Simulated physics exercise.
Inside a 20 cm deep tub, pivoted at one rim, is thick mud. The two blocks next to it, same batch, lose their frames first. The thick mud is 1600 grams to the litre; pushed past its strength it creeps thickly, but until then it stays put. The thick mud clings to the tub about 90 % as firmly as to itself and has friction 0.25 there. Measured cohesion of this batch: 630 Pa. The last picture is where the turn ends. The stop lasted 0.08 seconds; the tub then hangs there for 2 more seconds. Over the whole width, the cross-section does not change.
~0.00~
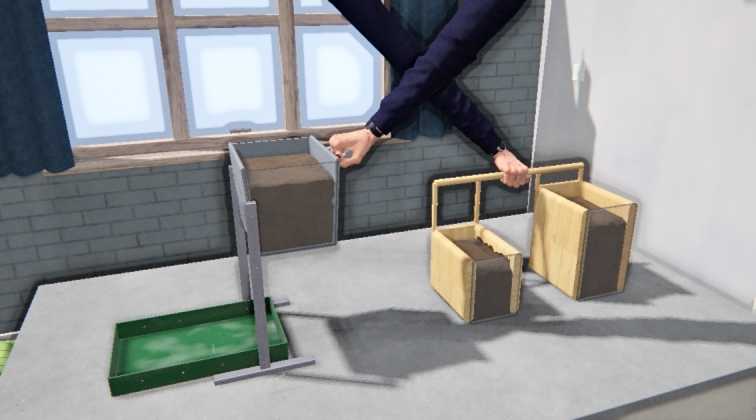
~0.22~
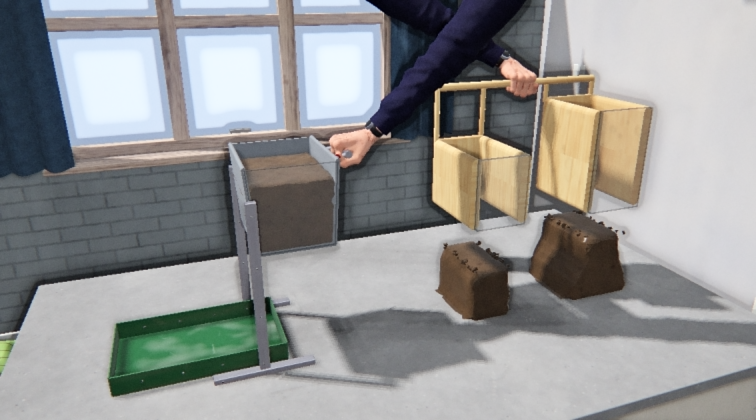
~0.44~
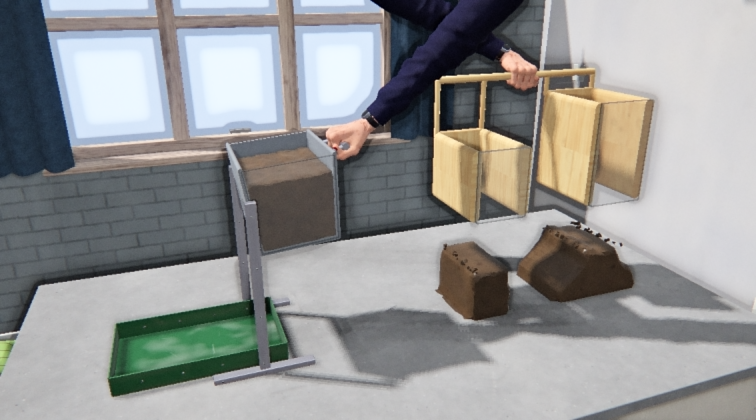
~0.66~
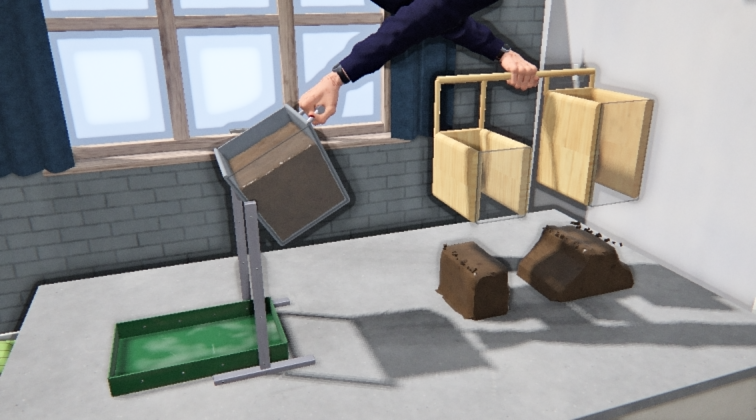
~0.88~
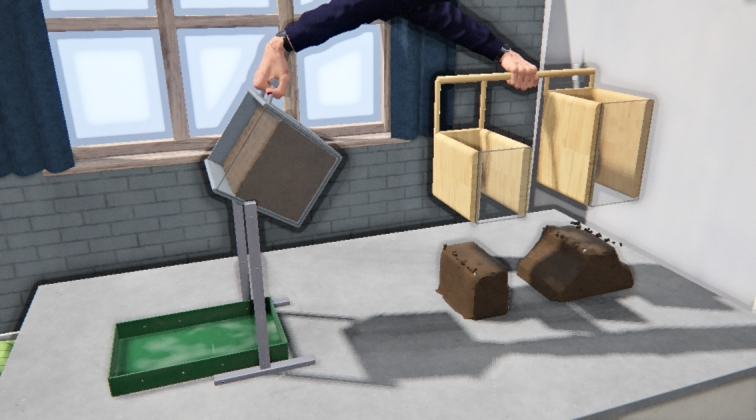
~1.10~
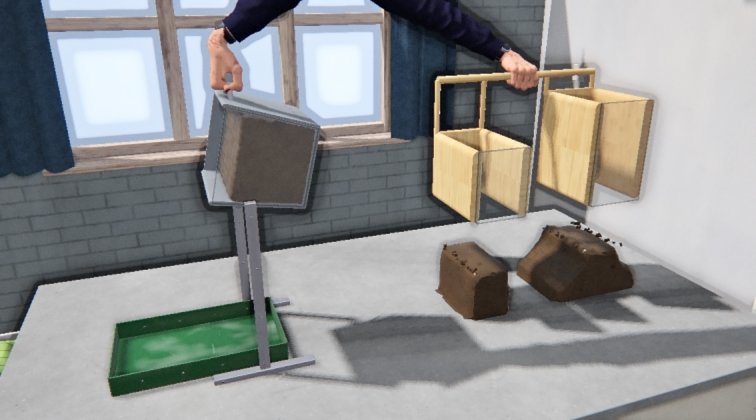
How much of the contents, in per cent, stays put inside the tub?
About 100 per cent.
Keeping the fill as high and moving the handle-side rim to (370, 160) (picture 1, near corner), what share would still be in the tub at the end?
65 %.
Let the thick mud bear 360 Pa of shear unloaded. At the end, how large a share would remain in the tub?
Around 75 per cent.
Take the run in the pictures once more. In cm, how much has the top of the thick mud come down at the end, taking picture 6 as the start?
0 cm.
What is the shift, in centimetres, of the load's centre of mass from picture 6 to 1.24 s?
Roughly 0 centimetres.
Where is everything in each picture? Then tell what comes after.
The first frame shows handle-side rim at (336, 161), tilt 0 degrees; top of the thick mud at (255, 186); blocks stand 15 cm, 24 cm (left to right).
The second frame shows handle-side rim at (336, 161), tilt 0 degrees; top of the thick mud at (255, 186); blocks stand 15 cm, 19 cm (left to right).
The third frame shows handle-side rim at (332, 154), tilt 5 degrees; top of the thick mud at (326, 173); blocks stand 15 cm, 15 cm (left to right).
The fourth frame shows handle-side rim at (307, 125), tilt 28 degrees; top of the thick mud at (315, 144); blocks stand 15 cm, 15 cm (left to right).
The fifth frame shows handle-side rim at (264, 108), tilt 55 degrees; top of the thick mud at (282, 122); blocks stand 15 cm, 15 cm (left to right).
The sixth frame shows handle-side rim at (224, 108), tilt 77 degrees; top of the thick mud at (249, 117); blocks stand 15 cm, 15 cm (left to right).
After 1.24 s, the tub is at 77 degrees and holds 100 %.
After 1.41 s, the tub is at 77 degrees and holds 100 %.
After 1.58 s, the tub is at 77 degrees and holds 100 %.
After 1.75 s, the tub is at 77 degrees and holds 100 %.
After 3.10 s, at the end, the tub is at 77 degrees and holds 100 %.
